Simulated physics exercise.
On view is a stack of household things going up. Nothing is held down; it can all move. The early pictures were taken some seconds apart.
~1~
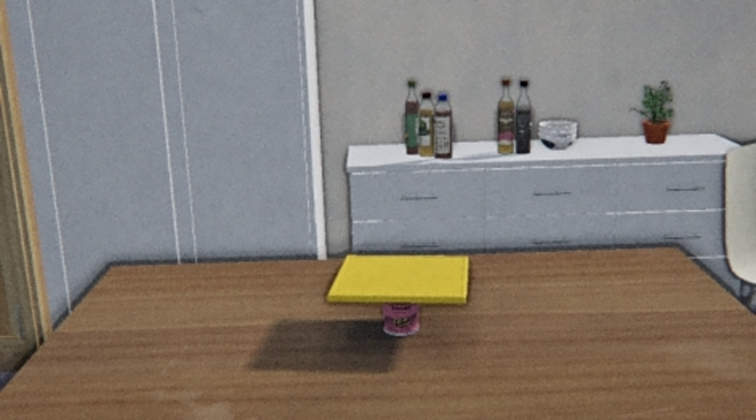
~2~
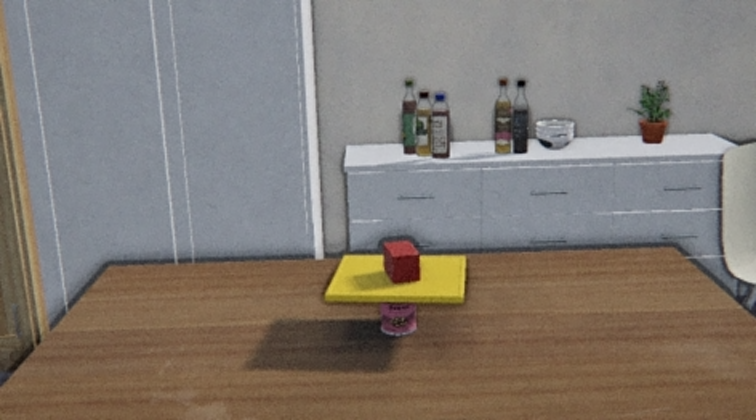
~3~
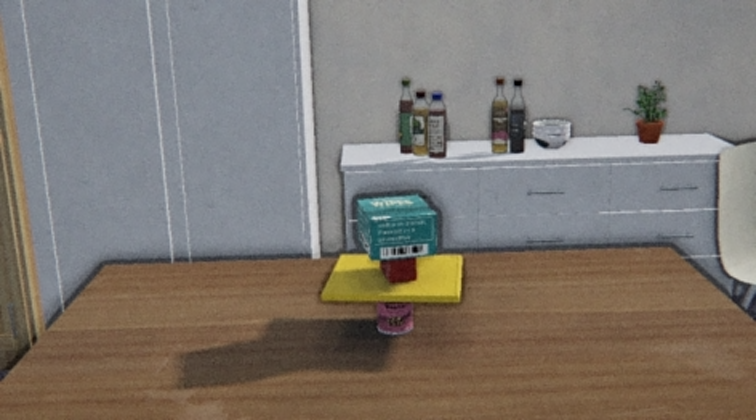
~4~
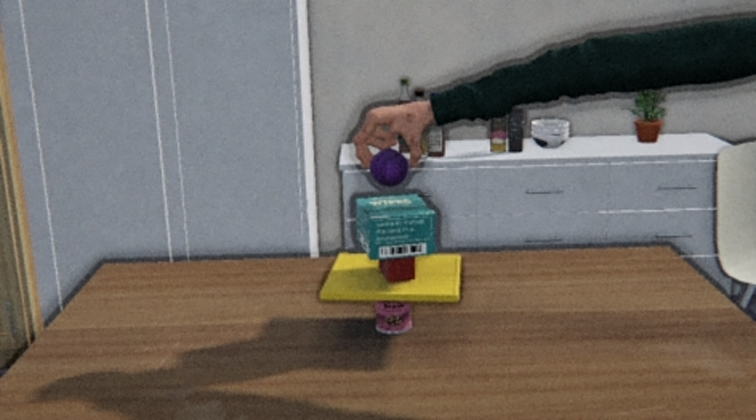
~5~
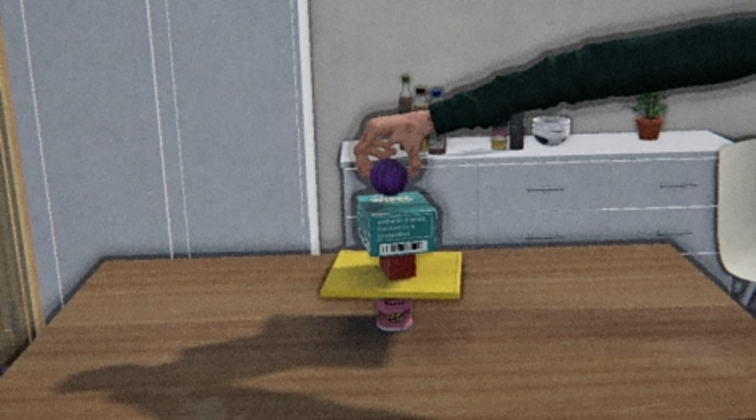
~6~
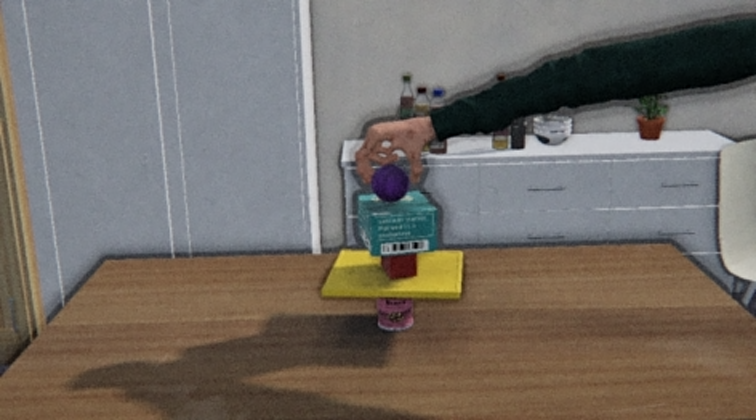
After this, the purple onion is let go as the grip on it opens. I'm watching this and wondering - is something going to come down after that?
The pile will be okay.
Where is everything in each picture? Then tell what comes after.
In the first frame, the last thing is not in view yet; yellow tray (402, 278).
In the second frame, the last thing is not in view yet.
In the third frame, the last thing is not in view yet; yellow tray (396, 277).
In the fourth frame, on its way; purple onion (390, 167); turquoise box (394, 226).
In the fifth frame, on its way; purple onion (389, 177); yellow tray (395, 273).
In the sixth frame, in place under the hand; purple onion (391, 183); turquoise box (396, 222).
Then, 0.30 s on from there, no change.
Then, 1.10 s on from there, purple onion resting near (390, 184).
In the end, all 5 unmoved. At the end, from the last picture's camera, purple onion near (389, 183). The pile holds.
